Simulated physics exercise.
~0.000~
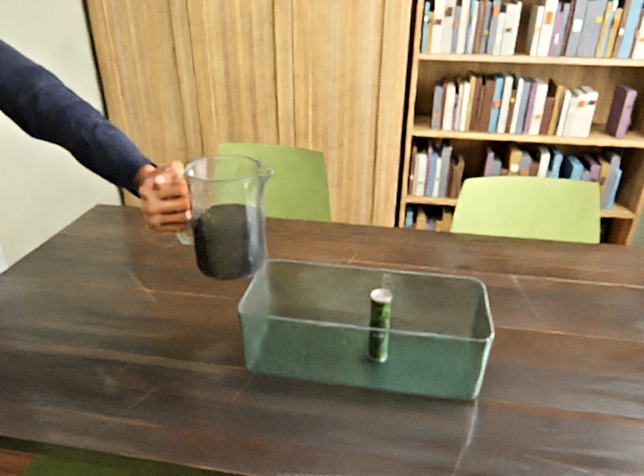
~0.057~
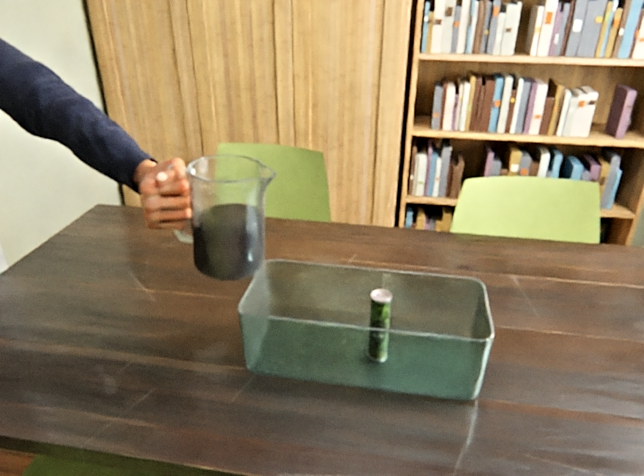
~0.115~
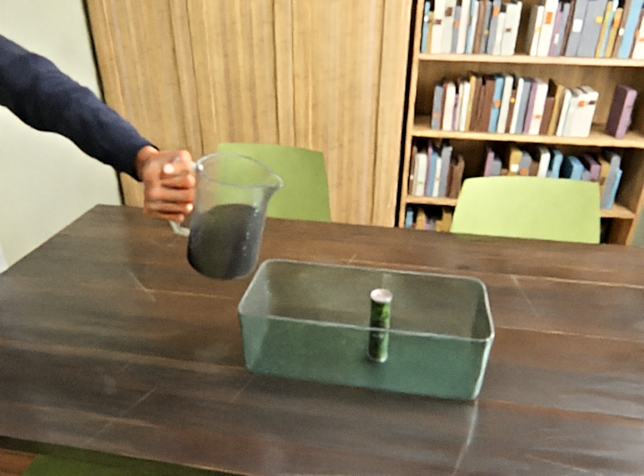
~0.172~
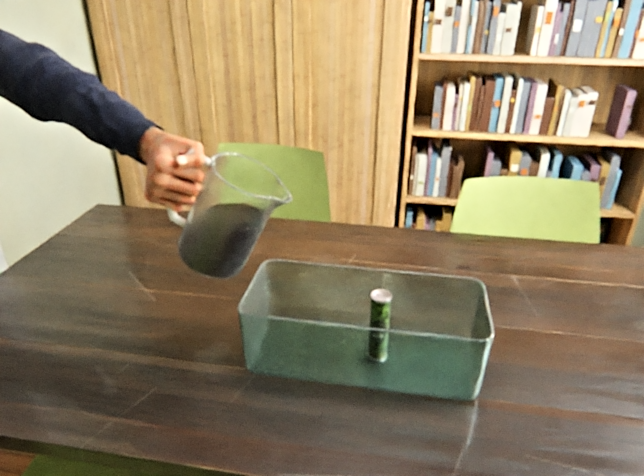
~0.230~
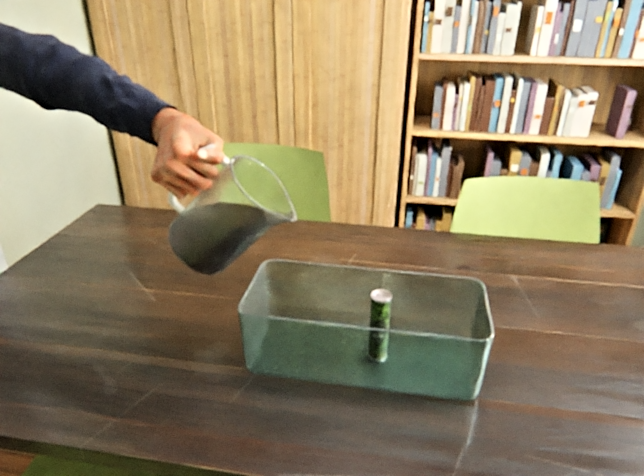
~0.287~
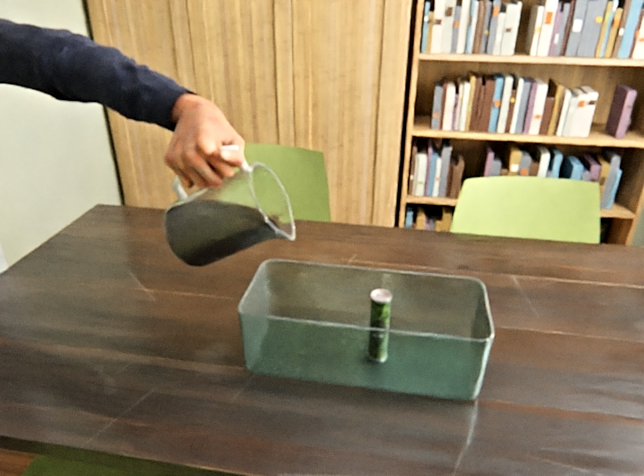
On a dark wooden table, a hand tilting a pitcher of dark liquid rightward beside a glass basin holding a green tin.
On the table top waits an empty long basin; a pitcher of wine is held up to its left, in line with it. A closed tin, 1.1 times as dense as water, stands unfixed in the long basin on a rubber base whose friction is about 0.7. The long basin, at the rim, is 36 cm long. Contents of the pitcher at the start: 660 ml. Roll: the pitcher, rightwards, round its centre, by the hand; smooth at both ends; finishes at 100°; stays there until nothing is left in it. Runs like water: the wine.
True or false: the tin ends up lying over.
False.
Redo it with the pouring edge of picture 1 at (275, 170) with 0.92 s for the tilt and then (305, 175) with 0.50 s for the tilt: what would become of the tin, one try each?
First it remains upright; then it falls.
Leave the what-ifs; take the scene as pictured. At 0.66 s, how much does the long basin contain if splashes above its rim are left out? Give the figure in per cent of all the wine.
I reckon close to 50 per cent.
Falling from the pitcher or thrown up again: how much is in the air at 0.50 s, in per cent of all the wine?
About 16 per cent.
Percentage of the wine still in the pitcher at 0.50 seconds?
Near 74 in a hundred.
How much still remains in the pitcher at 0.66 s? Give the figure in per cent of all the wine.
34 %.
By 0.50 s the tilt is 100° and 74 per cent is still to pour; the tin stands where it began.
By 0.66 s the tilt is 100° and 34 per cent is still to pour; the tin stands where it began.
By 0.82 s the tilt is 100° and 15 per cent is still to pour; the tin stands where it began.
By 1.00 s the tilt is 100° and 5 per cent is still to pour; the tin stands where it began.
At rest the tin stands where it began.
